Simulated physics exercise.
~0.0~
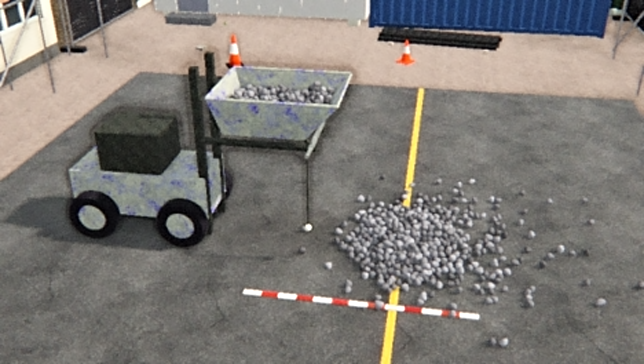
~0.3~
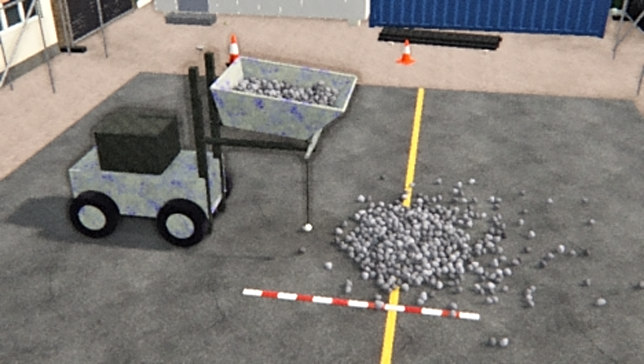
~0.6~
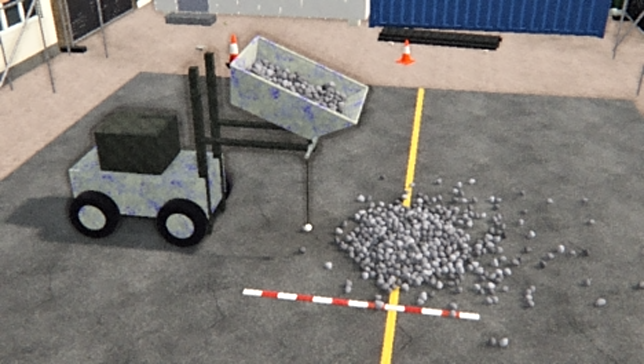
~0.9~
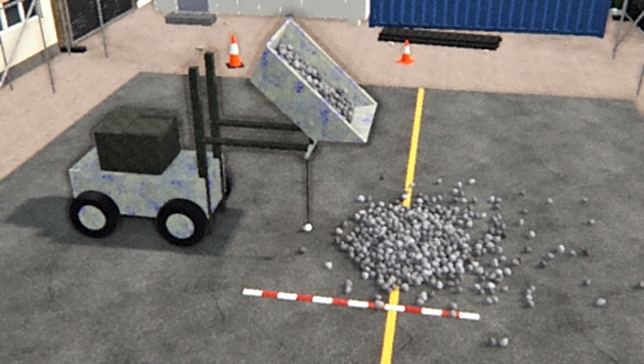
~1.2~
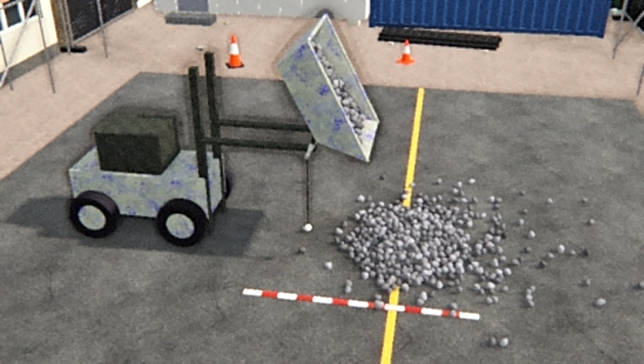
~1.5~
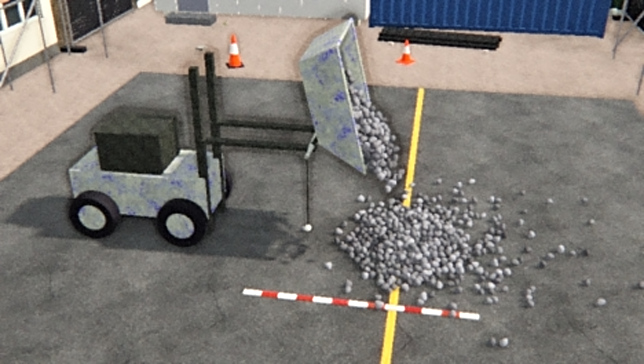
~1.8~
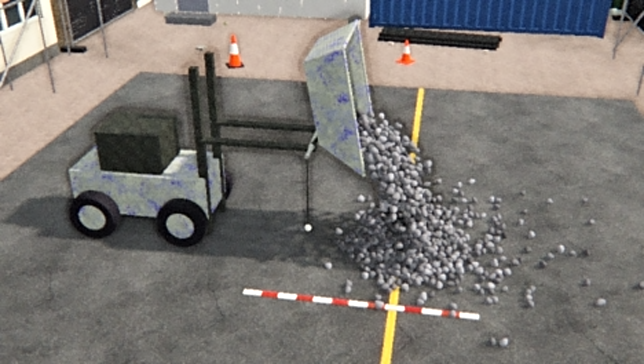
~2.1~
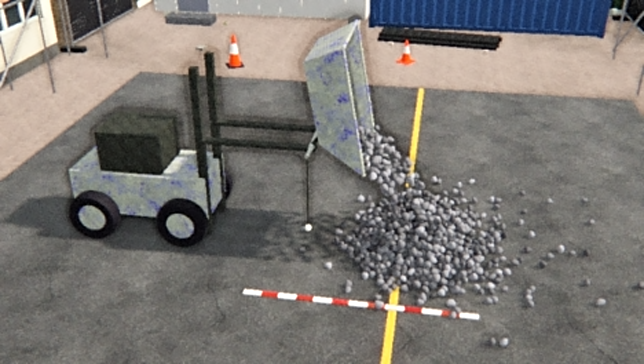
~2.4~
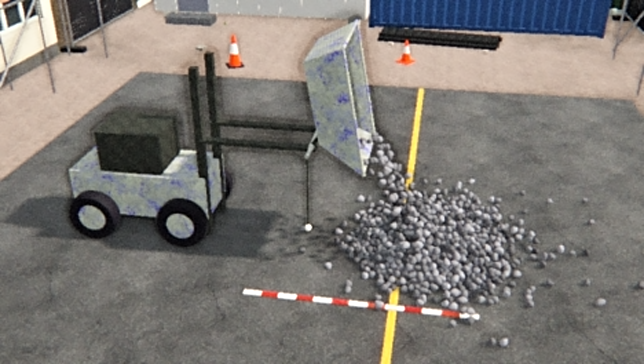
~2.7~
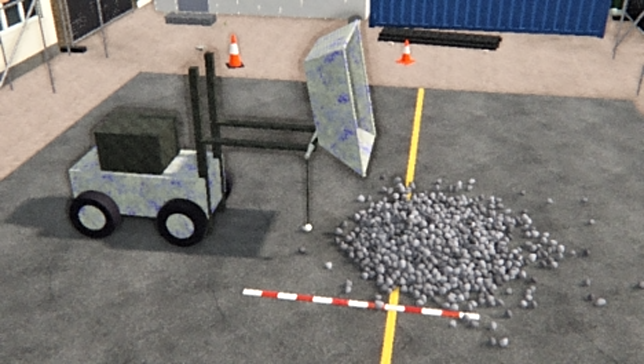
On a paved yard, a fork truck tipped its raised skip steeply to the right, and grey cobbles slid out onto the loose heap lying across a yellow line, until the skip hung empty above a bigger, wider pile, mostly past the line.
